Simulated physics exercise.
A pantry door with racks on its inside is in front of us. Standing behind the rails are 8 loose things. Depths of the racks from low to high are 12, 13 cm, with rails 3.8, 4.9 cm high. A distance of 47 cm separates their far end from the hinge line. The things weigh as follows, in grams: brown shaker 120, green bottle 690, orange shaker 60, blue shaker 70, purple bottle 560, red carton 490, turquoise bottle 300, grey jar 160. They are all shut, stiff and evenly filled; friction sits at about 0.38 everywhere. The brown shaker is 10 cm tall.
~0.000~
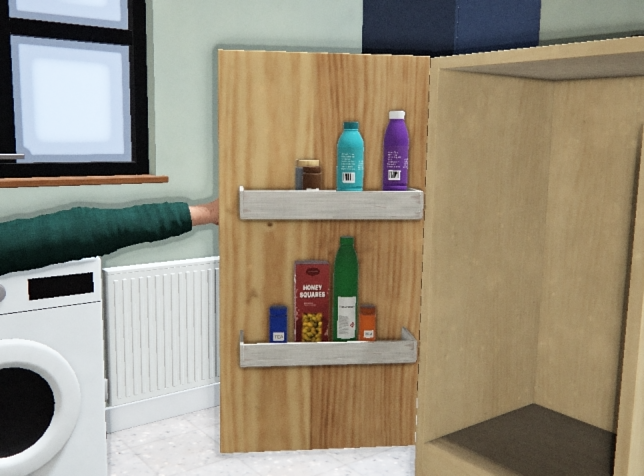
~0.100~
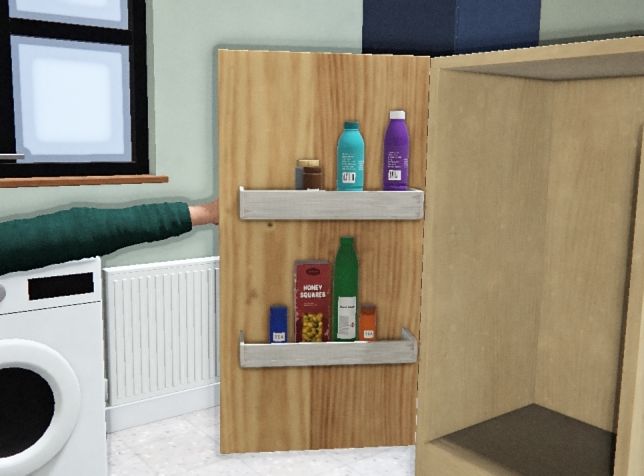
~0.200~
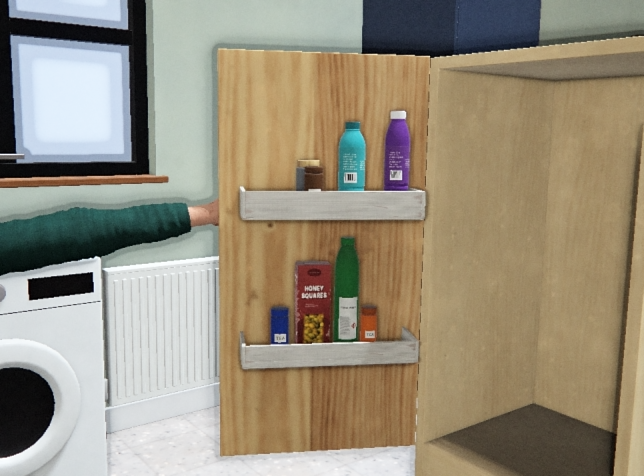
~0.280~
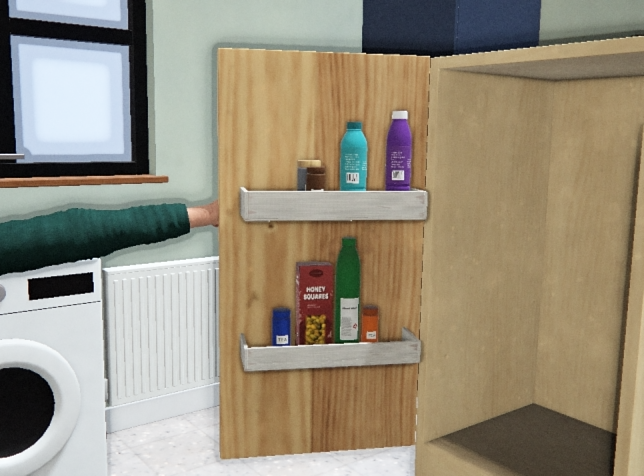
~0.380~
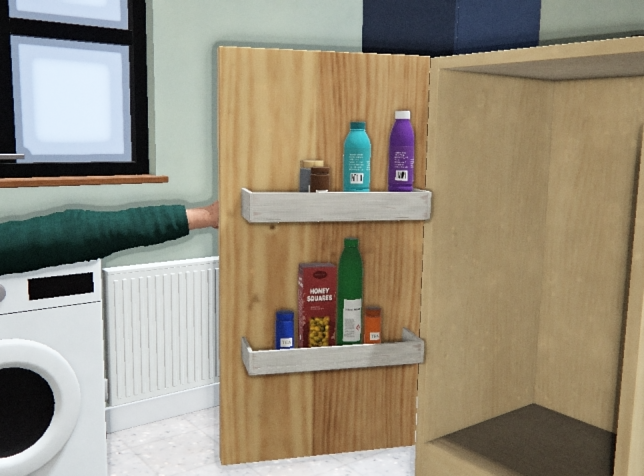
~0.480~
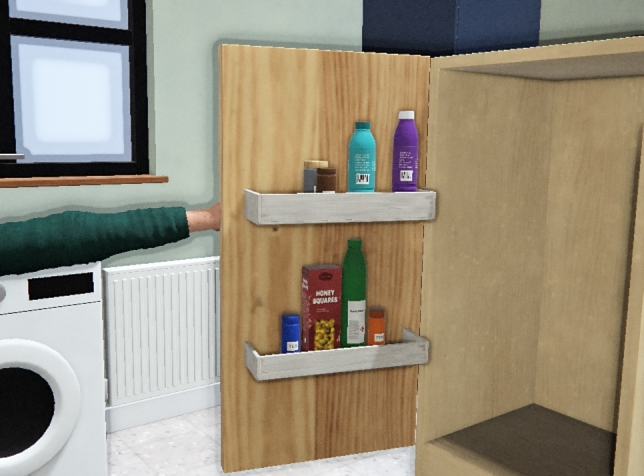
An arm in a green sleeve held the edge of an open wooden cupboard door, its two racks lined with bottles and a red carton, and slowly swung it a little way toward closed.
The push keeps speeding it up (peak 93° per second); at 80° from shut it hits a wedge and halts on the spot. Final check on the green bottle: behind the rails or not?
My guess is it is held in.
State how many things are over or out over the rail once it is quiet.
Tally: 1.
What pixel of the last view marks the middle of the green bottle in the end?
You'll find it at about (385, 304).
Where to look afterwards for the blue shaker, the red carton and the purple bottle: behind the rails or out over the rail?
Afterwards, the blue shaker stays on its support, the red carton leaves its support, and the purple bottle stays on its support.
Around 0.98 s, open by 80°; green bottle at 6° to upright near (392, 304); red carton at 10° to upright; blue shaker at 6° to upright.
Around 1.48 s, open by 80°; red carton now out over the rail; blue shaker shifted 2 cm.
Around 1.78 s, open by 80°; blue shaker shifted 2 cm.
Finally (2.3 s), out over the rail, red carton; the other 7 still in place (within 5 cm). In the last view, green bottle near (385, 304).
